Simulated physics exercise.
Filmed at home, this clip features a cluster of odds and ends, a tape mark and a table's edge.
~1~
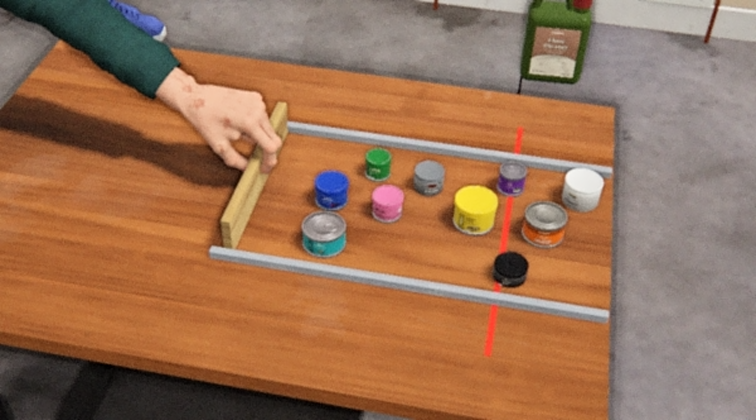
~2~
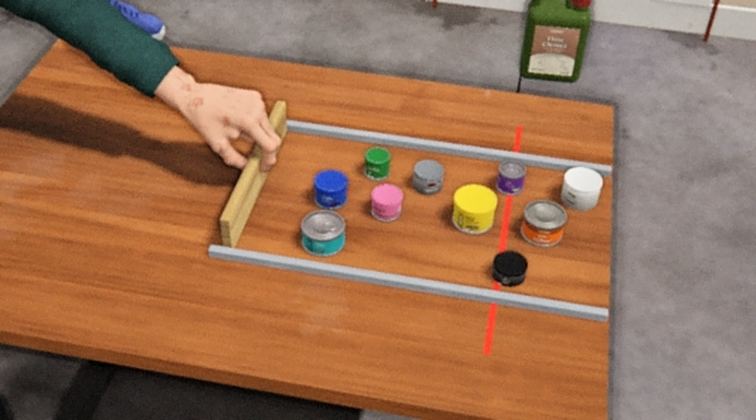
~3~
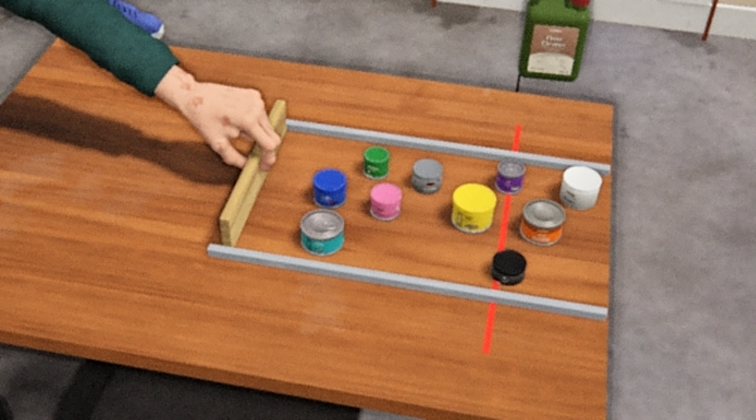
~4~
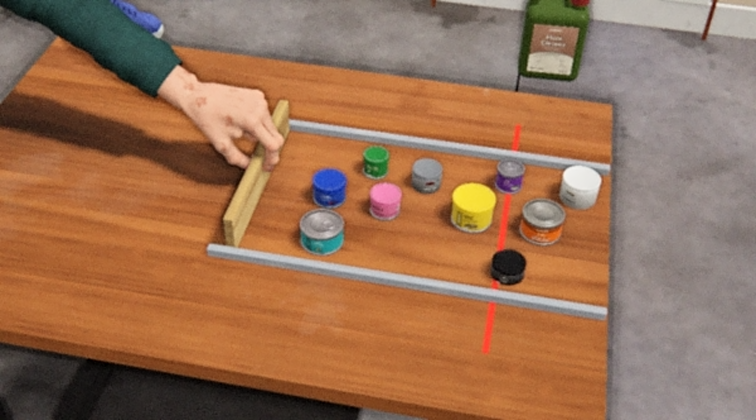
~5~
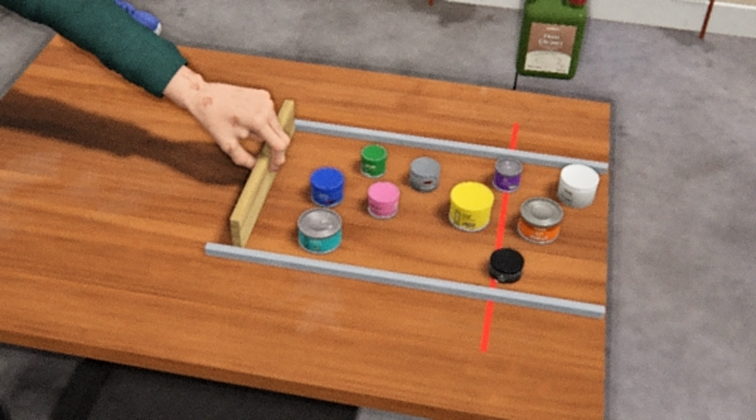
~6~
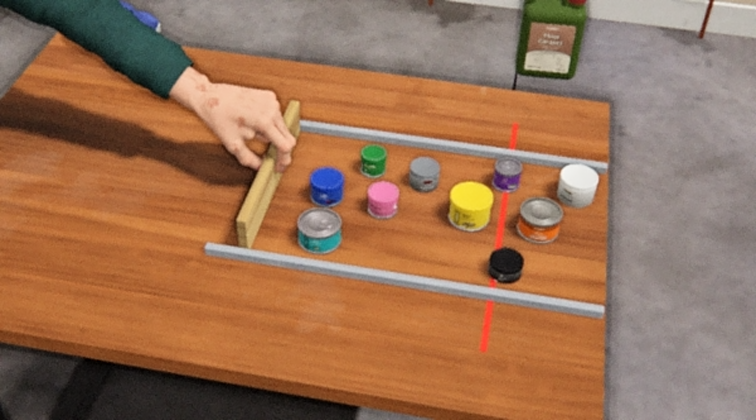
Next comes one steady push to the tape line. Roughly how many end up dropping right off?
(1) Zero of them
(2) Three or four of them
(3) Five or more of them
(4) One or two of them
1.
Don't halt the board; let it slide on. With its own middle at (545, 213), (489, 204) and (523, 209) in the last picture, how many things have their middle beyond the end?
Middles past end - pos 1: 1, pos 2: 0, pos 3: 1.
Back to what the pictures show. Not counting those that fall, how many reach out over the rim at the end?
Expected count: 1.
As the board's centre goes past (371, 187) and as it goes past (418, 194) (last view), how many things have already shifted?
Moved so far: 4, then 6.
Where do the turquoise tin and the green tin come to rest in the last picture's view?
(517, 265) and (520, 181).
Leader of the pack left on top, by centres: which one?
Nearest at the end: The orange tin.
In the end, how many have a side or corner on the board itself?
That comes to 3.
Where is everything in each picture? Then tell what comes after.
The first picture shows white tub (582, 190); orange tin (544, 225); black tub (510, 270); board (257, 173); tape (506, 227).
The second picture shows orange tin (544, 224); blue tin (331, 190).
The third picture shows black tub (509, 268); pink tin (386, 202).
The fourth picture shows white tub (580, 188); green tin (376, 163).
The fifth picture shows orange tin (540, 221); yellow tin (471, 207).
The sixth picture shows white tub (577, 186); orange tin (540, 221); black tub (506, 266); board (271, 172); tape (502, 222).
A little later, none off yet; white tub at rest near (577, 186); orange tin at rest near (540, 221); black tub at rest near (506, 266).
When it is over, the number that fall off is zero.
